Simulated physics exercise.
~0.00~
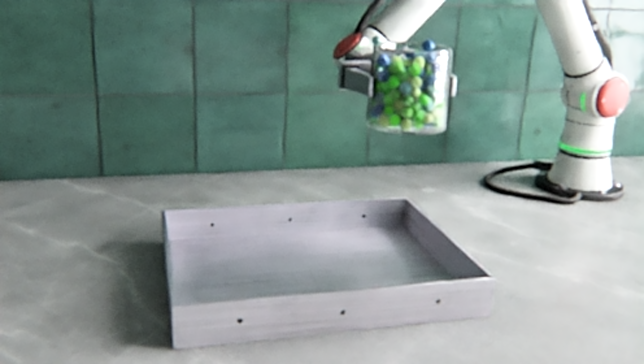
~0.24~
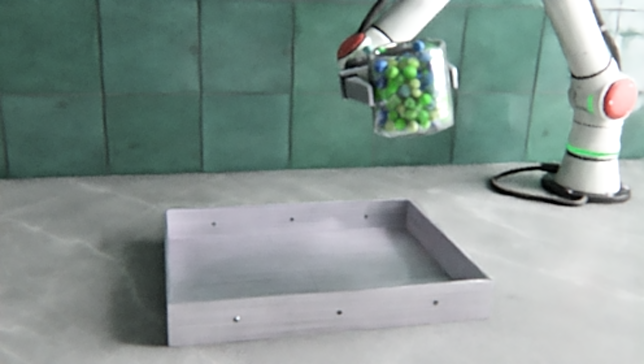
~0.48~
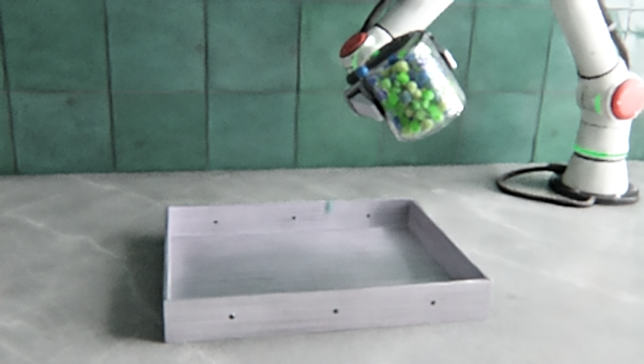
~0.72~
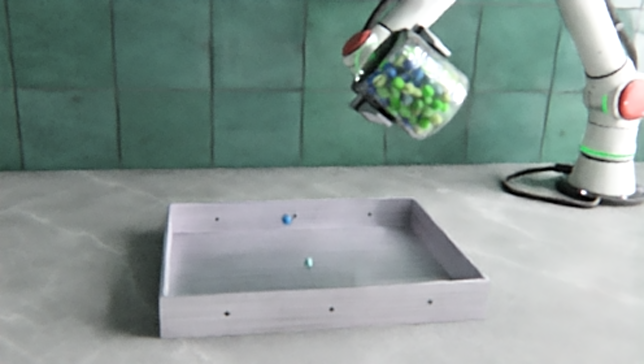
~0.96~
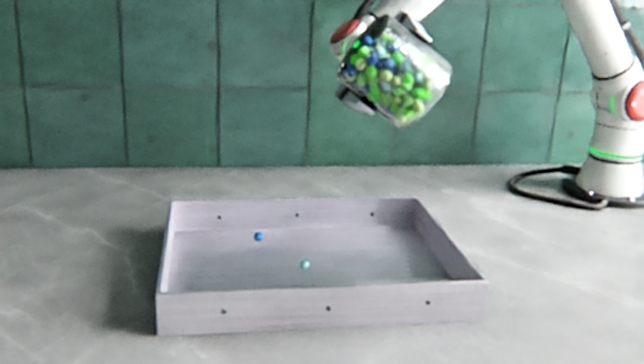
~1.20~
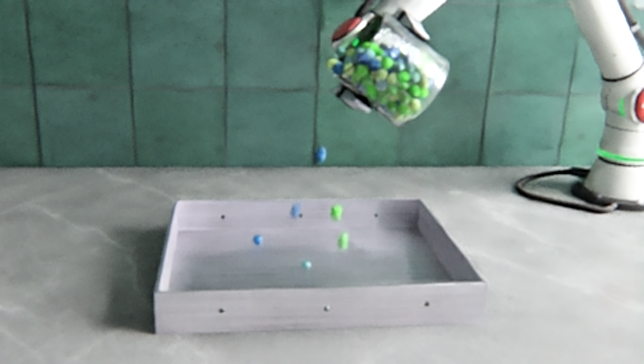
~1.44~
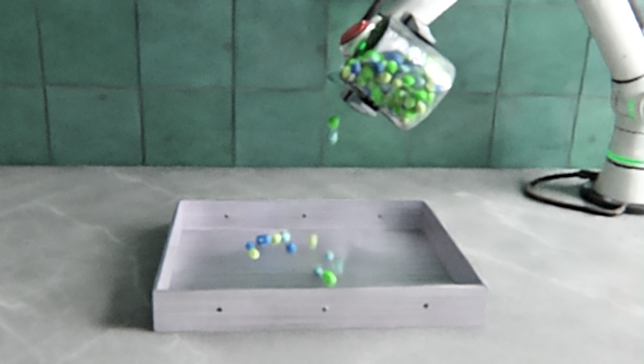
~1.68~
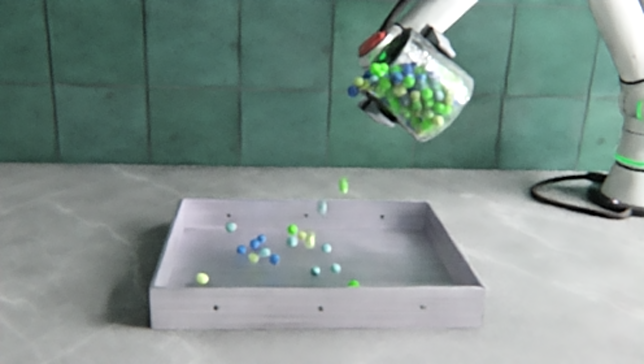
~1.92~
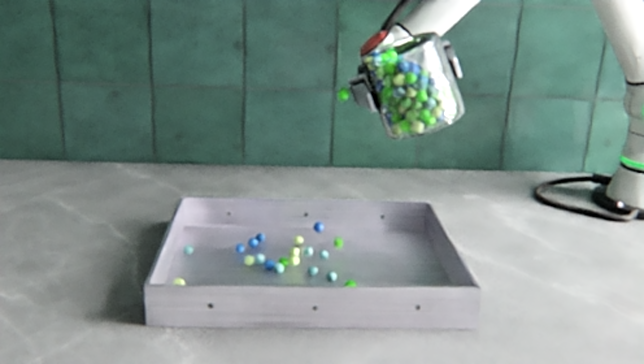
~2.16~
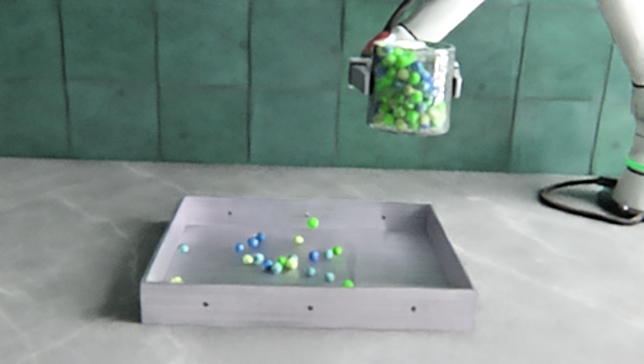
A robot arm tipped a clear tumbler full of green, blue and yellowish round sweets over a shallow grey tray, spilling a small scattering into it, then turned the tumbler upright again with most of the sweets still inside.
